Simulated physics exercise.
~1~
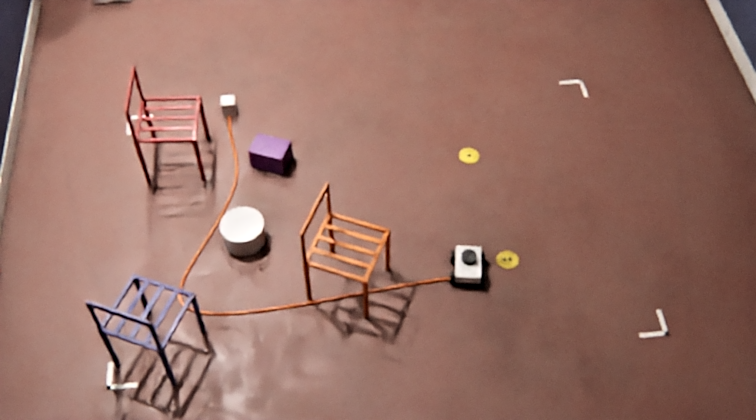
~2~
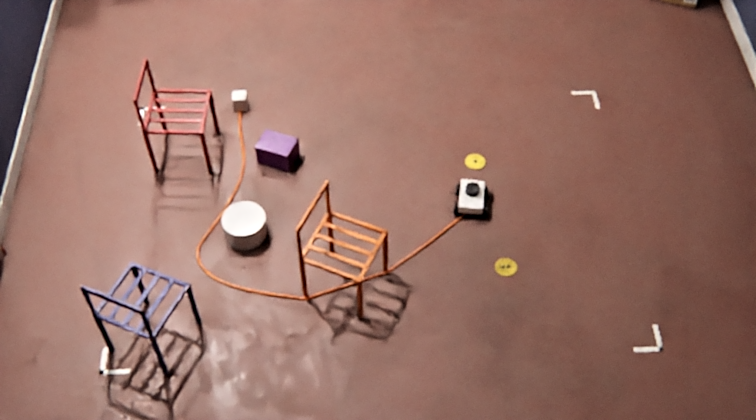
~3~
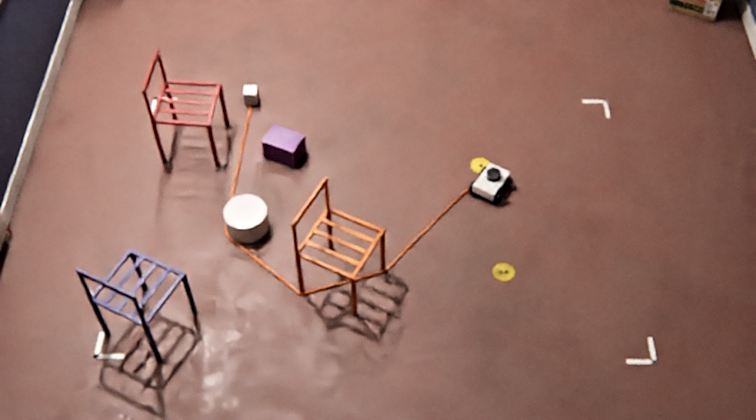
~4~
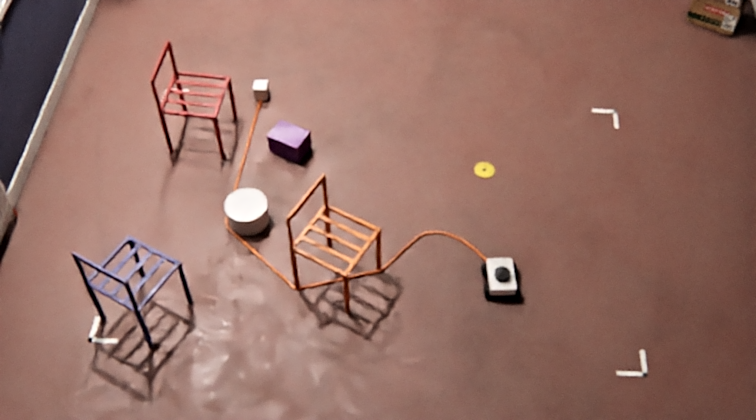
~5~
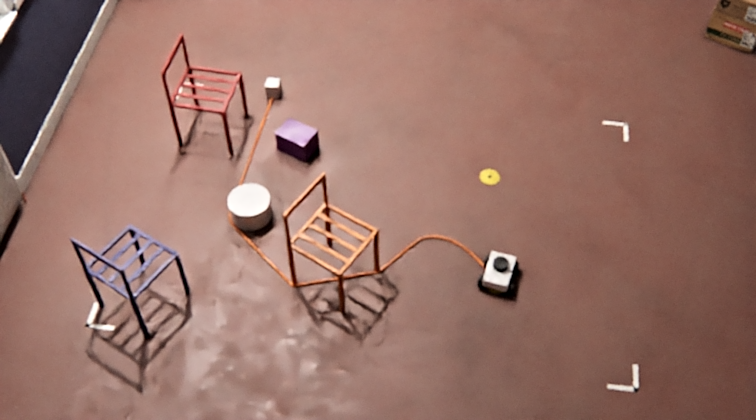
The footage shows a small white cart trailing an orange lead among three chairs, a white bucket and a purple crate, moving up to one yellow mark, then down onto another and stopping there, with the lead curving behind it and the furniture still in place.
